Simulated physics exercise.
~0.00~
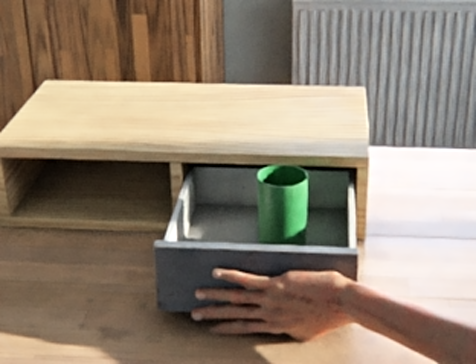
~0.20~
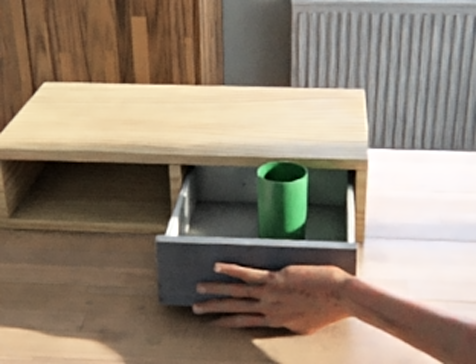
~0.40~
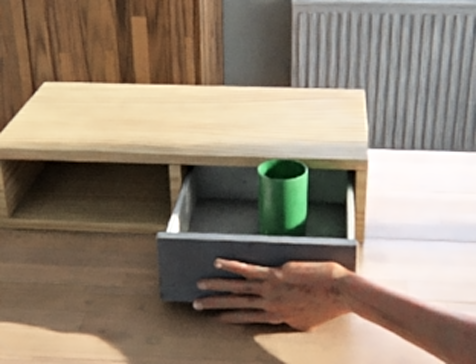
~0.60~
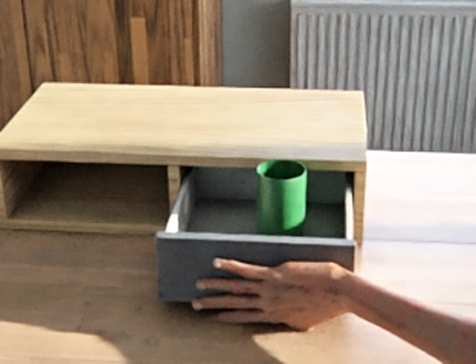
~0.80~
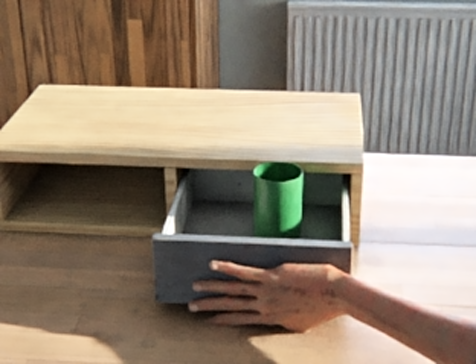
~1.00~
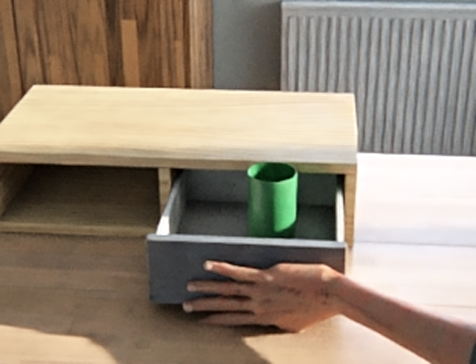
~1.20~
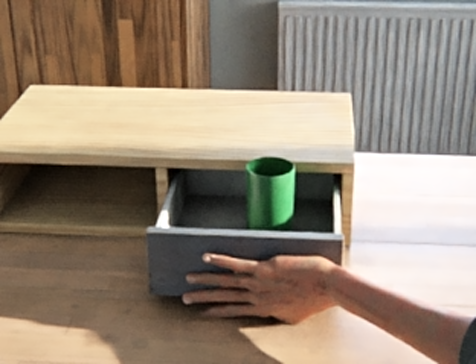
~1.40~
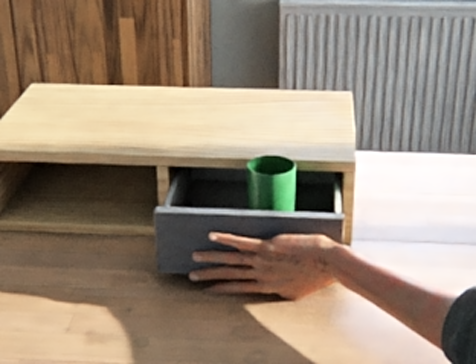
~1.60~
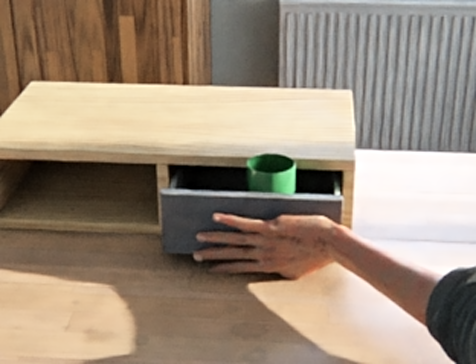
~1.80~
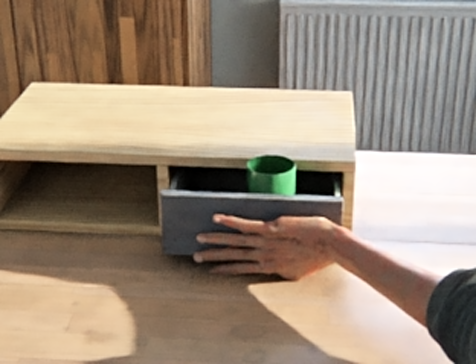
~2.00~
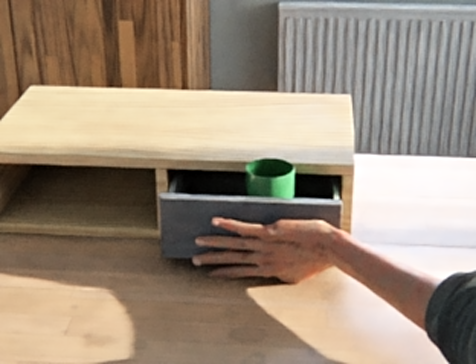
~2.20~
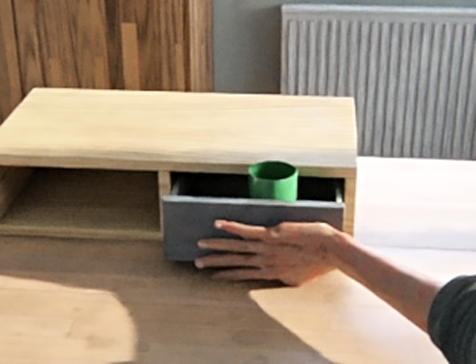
A green cup stood upright in the open grey drawer of a low wooden unit while a hand rested against the front, then pushed it partway in, and the drawer ended still ajar with the cup's top showing and the hand still on it.
